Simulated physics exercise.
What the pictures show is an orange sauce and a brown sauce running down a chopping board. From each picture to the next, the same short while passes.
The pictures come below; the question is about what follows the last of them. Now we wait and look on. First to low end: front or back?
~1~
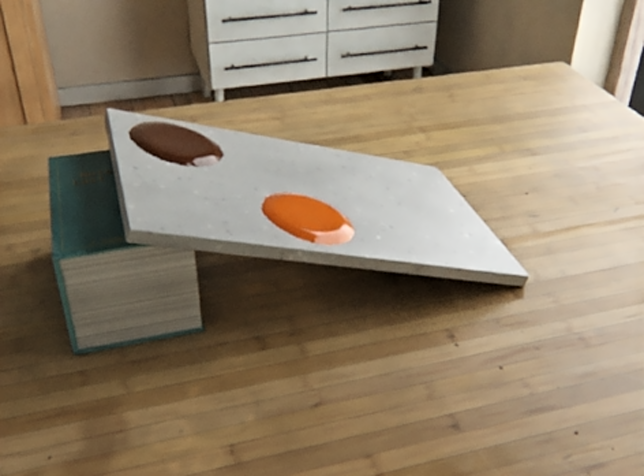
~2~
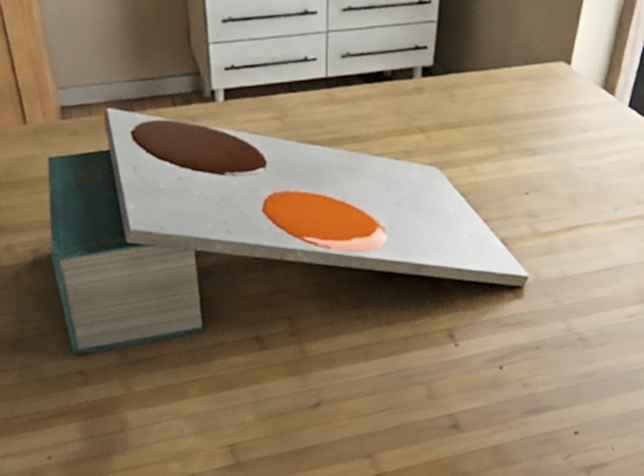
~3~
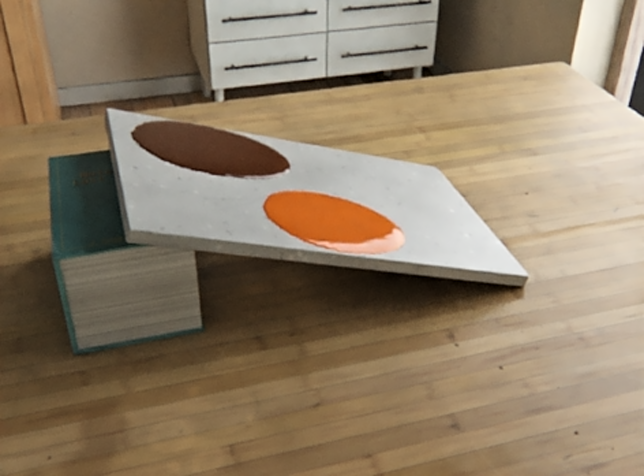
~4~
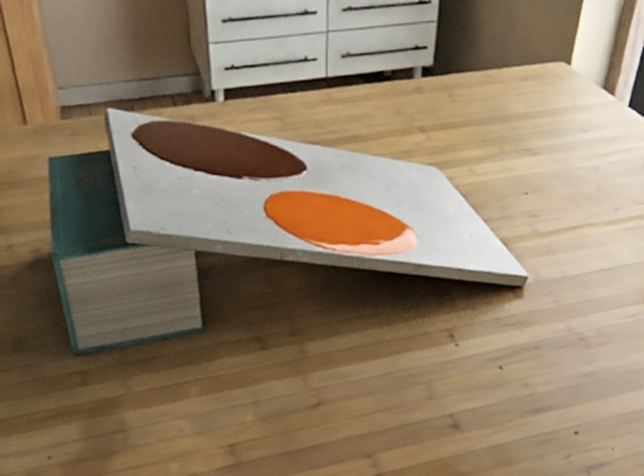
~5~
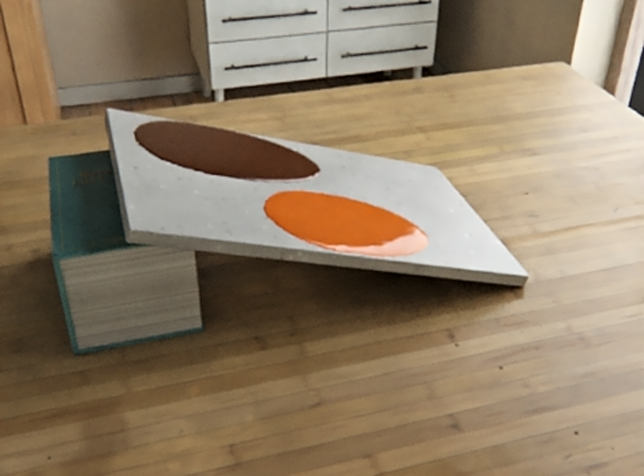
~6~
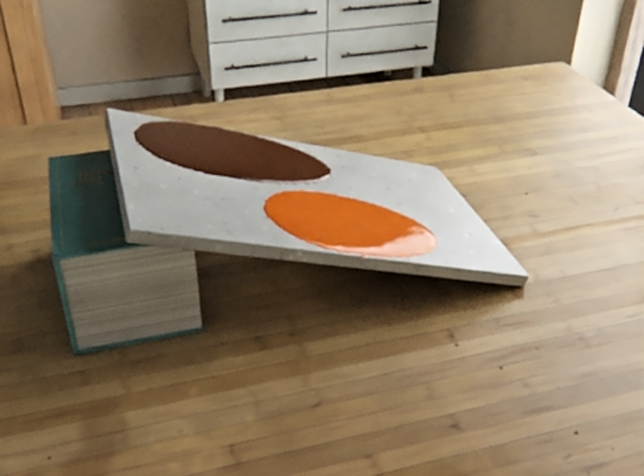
Front.
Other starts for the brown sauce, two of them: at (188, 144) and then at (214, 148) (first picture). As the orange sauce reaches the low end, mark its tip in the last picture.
First start: (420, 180). Second start: (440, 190).
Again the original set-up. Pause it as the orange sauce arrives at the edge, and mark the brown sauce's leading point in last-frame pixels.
Estimated tip: (408, 181) px in the final view.
Soon after, the orange sauce is close to the edge; the brown sauce is three quarters of the way down.
In the end, the orange sauce is at the low edge; the brown sauce is three quarters of the way down.
